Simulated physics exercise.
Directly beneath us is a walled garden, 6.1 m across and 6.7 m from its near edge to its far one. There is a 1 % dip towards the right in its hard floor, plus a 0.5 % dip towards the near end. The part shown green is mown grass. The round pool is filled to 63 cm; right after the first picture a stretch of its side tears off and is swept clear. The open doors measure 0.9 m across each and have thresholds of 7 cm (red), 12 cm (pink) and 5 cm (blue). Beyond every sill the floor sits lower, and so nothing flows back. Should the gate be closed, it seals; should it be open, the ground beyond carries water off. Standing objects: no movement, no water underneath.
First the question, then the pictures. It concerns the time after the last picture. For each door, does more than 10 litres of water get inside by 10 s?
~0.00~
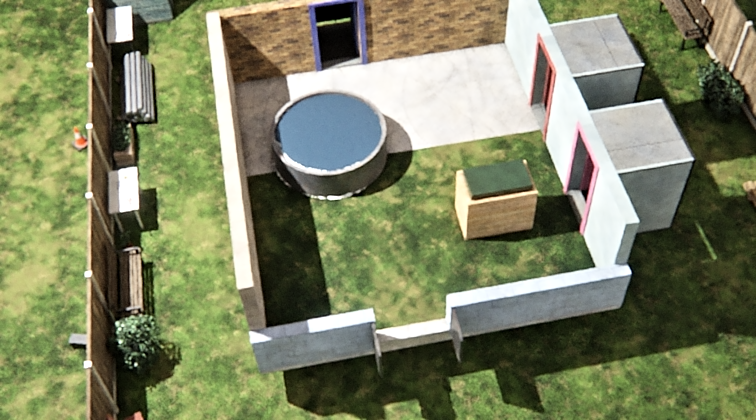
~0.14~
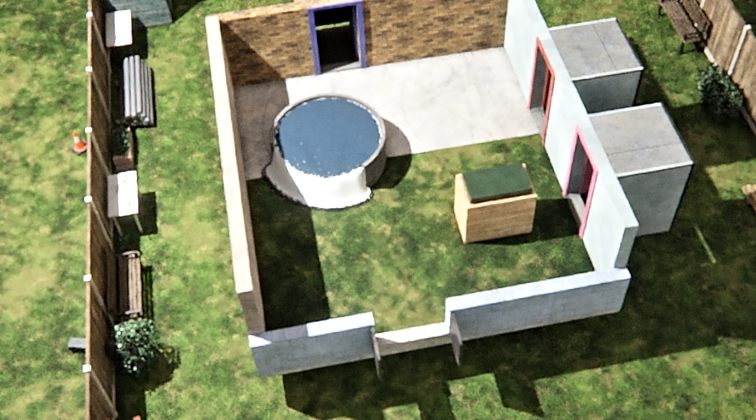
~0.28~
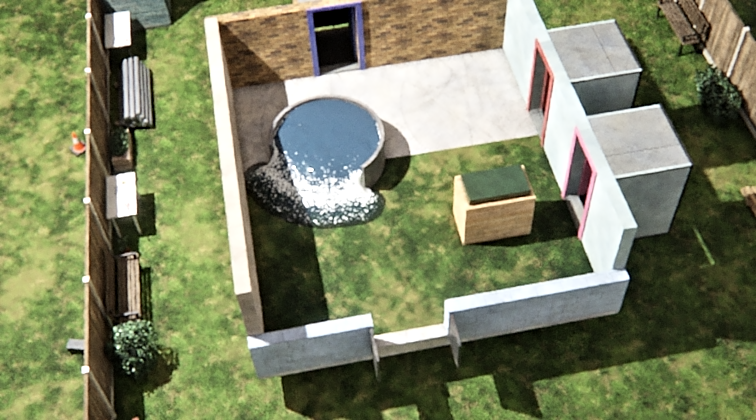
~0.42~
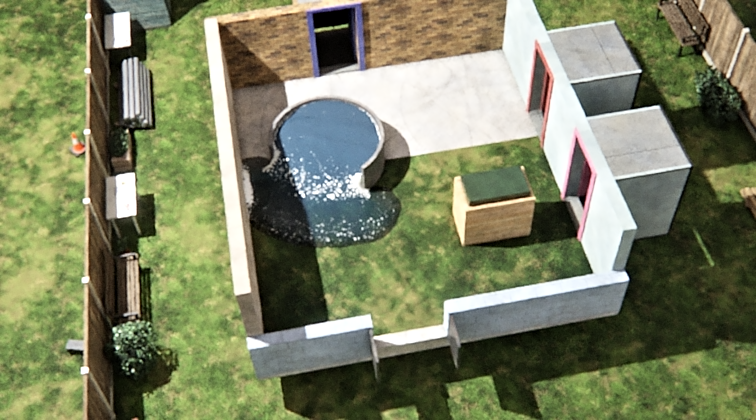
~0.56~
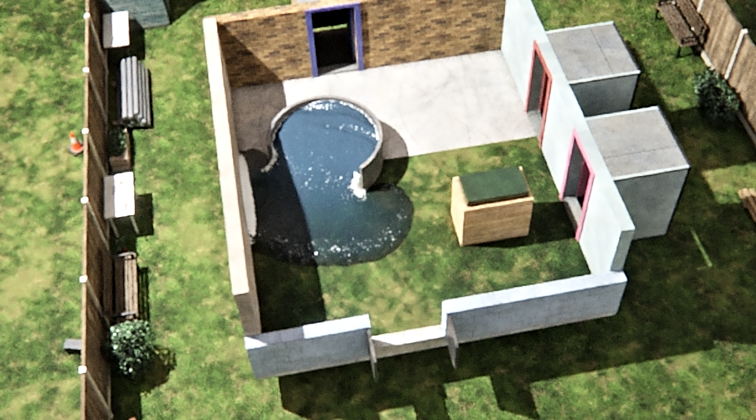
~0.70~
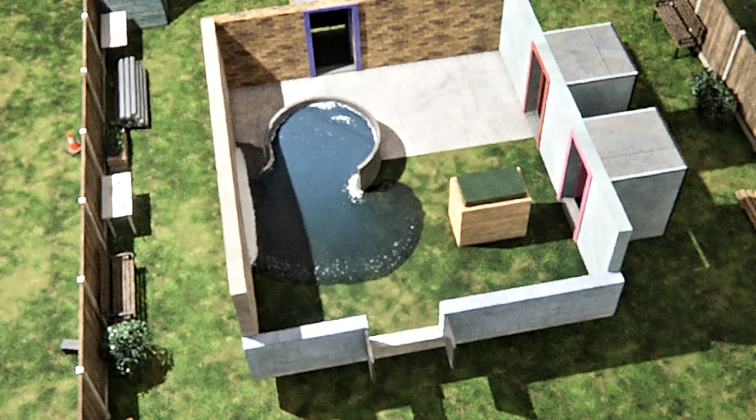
At the red door the amount is below the limit, at the pink door the amount is below the limit, at the blue door the amount is below the limit.
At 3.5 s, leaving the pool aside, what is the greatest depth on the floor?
Some 23 cm deep.
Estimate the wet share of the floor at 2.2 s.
Roughly 45 % of the floor is wet.
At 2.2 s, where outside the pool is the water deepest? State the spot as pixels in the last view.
Position: About (263, 355).
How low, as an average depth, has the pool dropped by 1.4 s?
Mean depth: Some 30 cm.
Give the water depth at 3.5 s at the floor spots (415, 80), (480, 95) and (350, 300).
Depth readings in turn - 0, 0, 20 cm.
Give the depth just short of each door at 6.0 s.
Red 0 cm, pink 10 cm, blue 2 cm.
After 1.4 s water covers 35 % of the floor and is deepest (30 cm) near (253, 203); red door not reached, pink door not reached, blue door not reached.
After 2.2 s water covers 45 % of the floor and is deepest (44 cm) near (263, 355); red door not reached, pink door not reached, blue door not reached.
After 3.5 s water covers 50 % of the floor and is deepest (23 cm) near (263, 355); red door not reached, pink door not reached, blue door 3 cm at the sill, 0 L in.
After 6.0 s water covers 75 % of the floor and is deepest (20 cm) near (591, 298); red door not reached, pink door 10 cm at the sill, 0 L in, blue door 2 cm at the sill, 0 L in.
After 10.0 s water covers 95 % of the floor and is deepest (12 cm) near (581, 300); red door 7 cm at the sill, 0 L in, pink door 9 cm at the sill, 0 L in, blue door 2 cm at the sill, 0 L in.
